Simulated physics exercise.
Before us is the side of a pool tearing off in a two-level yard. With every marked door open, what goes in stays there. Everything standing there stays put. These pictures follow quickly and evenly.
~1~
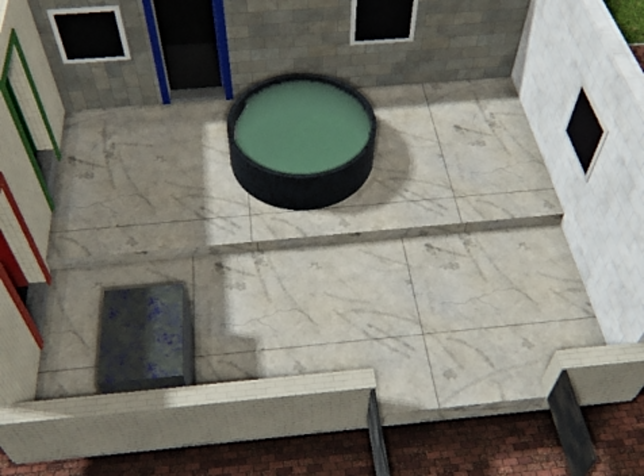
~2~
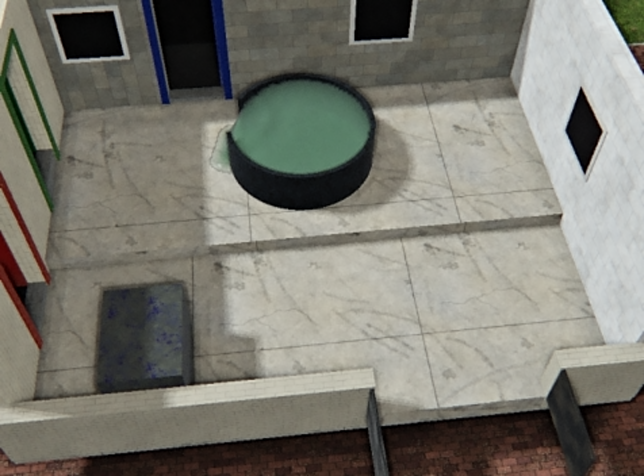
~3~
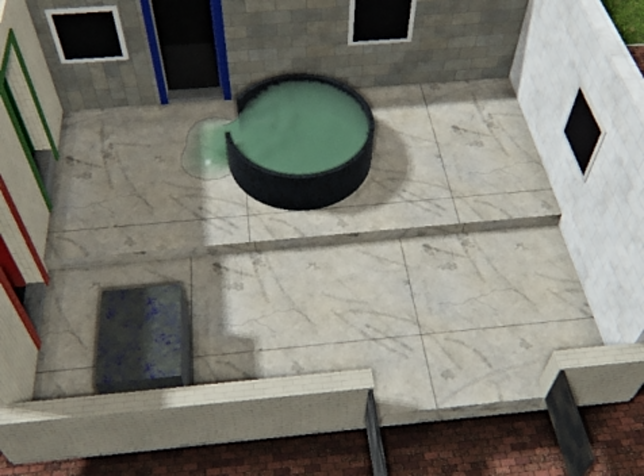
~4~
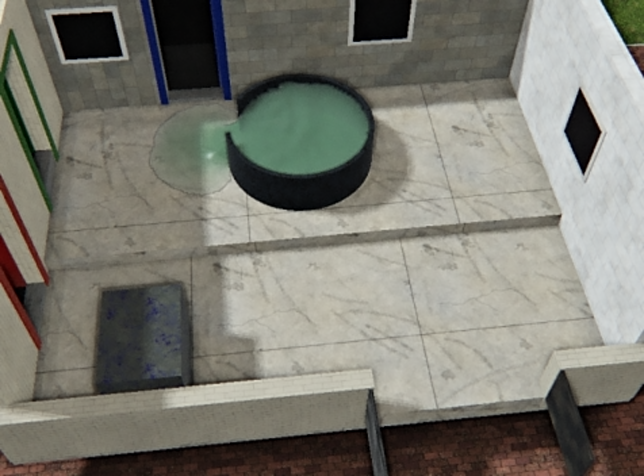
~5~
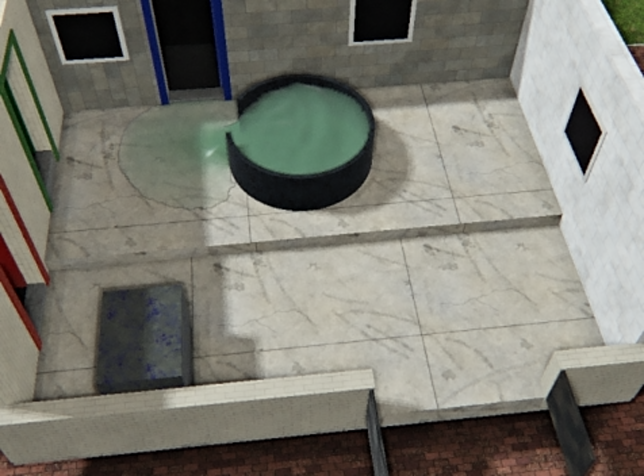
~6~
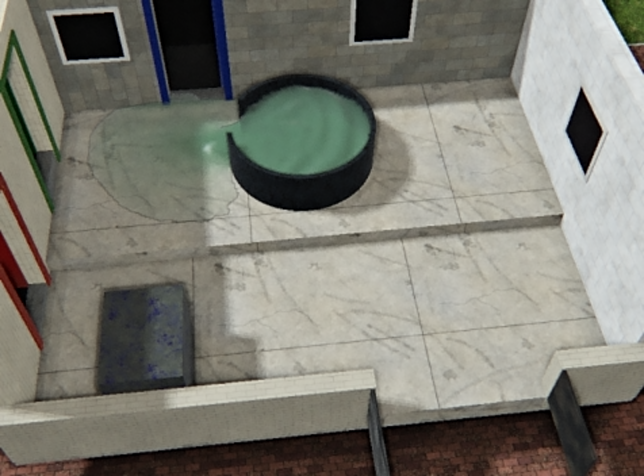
In a walled yard with two levels, a round dark pool of green water sat whole until its left side tore open, and water poured through the gap and spread leftward across the upper paving.
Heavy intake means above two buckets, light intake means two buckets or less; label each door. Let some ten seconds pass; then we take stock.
Labels: Blue door: Heavy, green door: Light, red door: Heavy.
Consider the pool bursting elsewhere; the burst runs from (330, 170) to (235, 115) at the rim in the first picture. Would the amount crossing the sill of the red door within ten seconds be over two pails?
In that case red crosses the line.
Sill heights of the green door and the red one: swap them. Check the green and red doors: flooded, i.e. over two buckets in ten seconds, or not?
Green overflows, red stays within bounds.
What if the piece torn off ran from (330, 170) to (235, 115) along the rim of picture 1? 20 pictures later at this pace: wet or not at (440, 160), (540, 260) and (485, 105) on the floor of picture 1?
First unwetted, second unwetted, third unwetted.
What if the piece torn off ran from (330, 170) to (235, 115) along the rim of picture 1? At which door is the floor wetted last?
Answer: The blue-painted one.
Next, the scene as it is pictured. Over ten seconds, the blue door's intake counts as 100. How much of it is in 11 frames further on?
Roughly 45 percent.
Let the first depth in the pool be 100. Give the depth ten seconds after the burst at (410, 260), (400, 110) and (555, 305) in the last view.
Going in order, roughly 6, 0 and 4 %.
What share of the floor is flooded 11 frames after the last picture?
Roughly 20 %.
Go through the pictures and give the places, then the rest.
The first frame shows the round pool at (302, 126) is whole and still.
In the second frame, water pours out at (235, 137) and has run to (222, 169).
In the third frame, water pours out at (234, 139) and has run to (193, 171).
In the fourth frame, the front is at (165, 126), out from the gap at (234, 140).
In the fifth frame, the front is at (131, 129), out from the gap at (234, 140).
In the sixth frame, the front is at (97, 135), out from the gap at (235, 139).
A moment on, water covers 20 % of the floor; the blue door under two buckets in, the green door wet at the sill, nothing in, the red door not reached.
Next, water covers 20 % of the floor; the blue door over two buckets in, the green door wet at the sill, nothing in, the red door wet at the sill, nothing in.
Then, water covers 30 % of the floor; the blue door far over two buckets in, the green door wet at the sill, nothing in, the red door wet at the sill, nothing in.
Later, water covers 45 % of the floor; the blue door far over two buckets in, the green door wet at the sill, nothing in, the red door under two buckets in.
In the end, water covers 70 % of the floor; the blue door far over two buckets in, the green door wet at the sill, nothing in, the red door far over two buckets in.
